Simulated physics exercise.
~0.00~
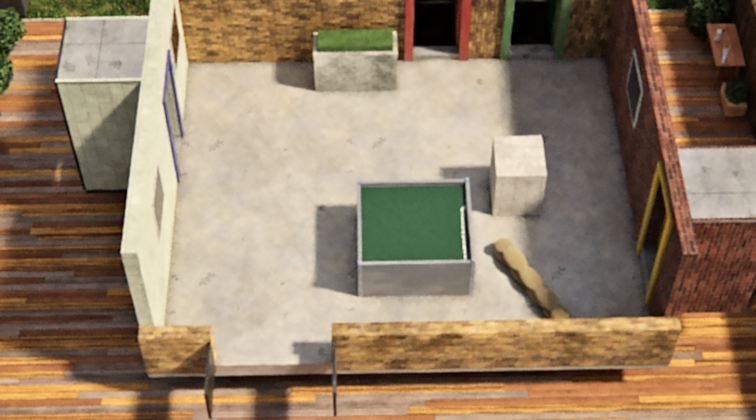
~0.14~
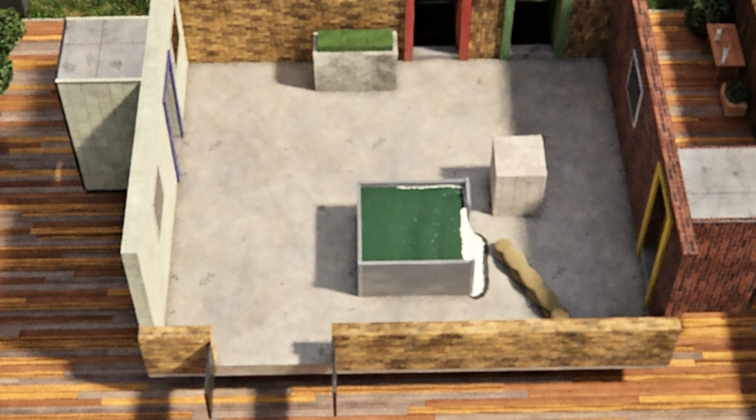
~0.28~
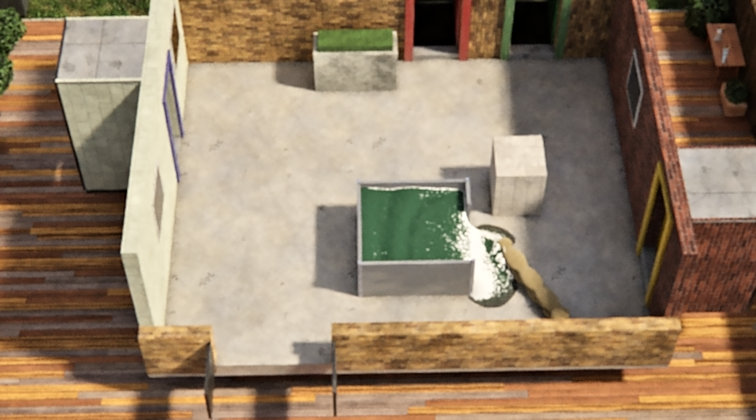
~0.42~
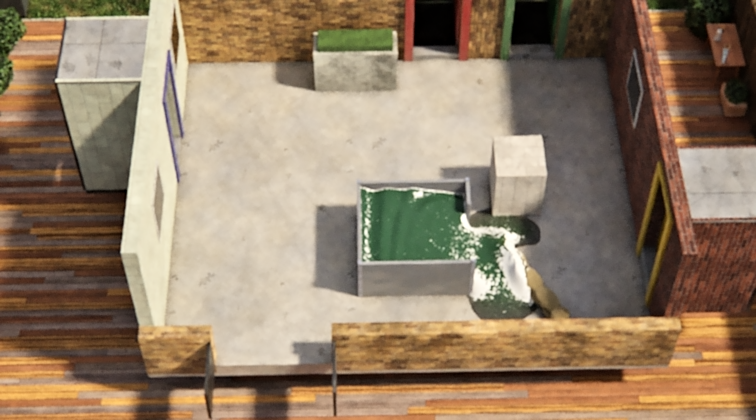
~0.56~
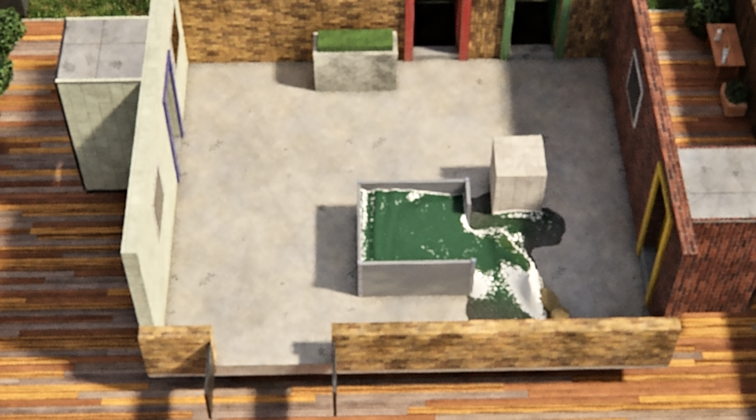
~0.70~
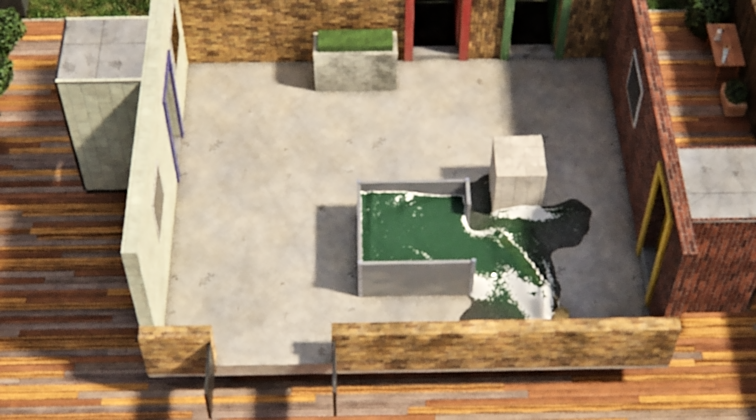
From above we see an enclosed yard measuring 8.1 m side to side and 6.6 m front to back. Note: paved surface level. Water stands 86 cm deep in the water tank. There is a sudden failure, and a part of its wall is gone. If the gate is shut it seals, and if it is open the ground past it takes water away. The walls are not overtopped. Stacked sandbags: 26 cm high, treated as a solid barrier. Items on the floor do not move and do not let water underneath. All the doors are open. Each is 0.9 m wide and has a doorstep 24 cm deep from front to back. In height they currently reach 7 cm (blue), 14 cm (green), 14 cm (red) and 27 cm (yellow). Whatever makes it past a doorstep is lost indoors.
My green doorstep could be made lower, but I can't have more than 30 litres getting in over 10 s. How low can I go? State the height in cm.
You could bring it down to roughly 8 cm.
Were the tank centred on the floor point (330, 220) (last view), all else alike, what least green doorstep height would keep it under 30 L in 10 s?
A minimum of about 8.0 cm.
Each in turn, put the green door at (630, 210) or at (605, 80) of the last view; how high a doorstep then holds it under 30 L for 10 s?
You'd want roughly 18 cm there first, then roughly 7.5 cm.
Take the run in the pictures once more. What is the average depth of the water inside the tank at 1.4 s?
Around 46 cm on average.
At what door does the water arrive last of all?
Last in order comes the blue door.
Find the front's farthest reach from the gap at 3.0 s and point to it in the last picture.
I'd put the front's tip around (600, 75).
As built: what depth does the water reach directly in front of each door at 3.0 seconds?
In cm - blue: 0, green: 0, red: 0, yellow: 24.
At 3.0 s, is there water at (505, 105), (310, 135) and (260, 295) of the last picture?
1: Unwetted; 2: Unwetted; 3: Awash.
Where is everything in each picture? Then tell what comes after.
The first picture shows still water, 86 cm deep, in the water tank at (415, 224); the green door at (536, 21) is dry.
In the second picture, the front is at (484, 250), 0.3 m from the gap at (467, 255); 0.2 m2 of floor is wet, 86 cm left at the back.
In the third picture, the gap is at (467, 256), the front 0.7 m out at (507, 236); the back of the water tank holds 85 cm.
In the fourth picture, the gap is at (467, 256), the front 1.2 m out at (533, 227); the back of the water tank holds 77 cm.
In the fifth picture, the front is at (560, 224), 1.7 m from the gap at (467, 256); 2.9 m2 of floor is wet, 72 cm left at the back.
In the sixth picture, the front is at (586, 213), 2.2 m from the gap at (467, 256); 4.2 m2 of floor is wet, 74 cm left at the back; the green door at (536, 21), 5.1 m from the gap, is still 3.2 m from the nearest water.
After 1.4 s water covers 20 % of the floor, deepest (56 cm) near (536, 347); it has not reached the green door.
After 3.0 s water covers 35 % of the floor, deepest (31 cm) near (645, 345); it has not reached the green door.
After 10.0 s water covers 90 % of the floor, deepest (12 cm) near (403, 71); 8 cm at the green door, 0 litres in over its 14 cm doorstep.
At the green door as built, the water arrived by 3.7 s and peaked near 14 cm at 5.4 s.
Run again over the same 10 s with other heights there, 46 litres in over 7 cm, 15 litres over 9.5 cm. The limit of 30 litres is kept from about 8 cm up.
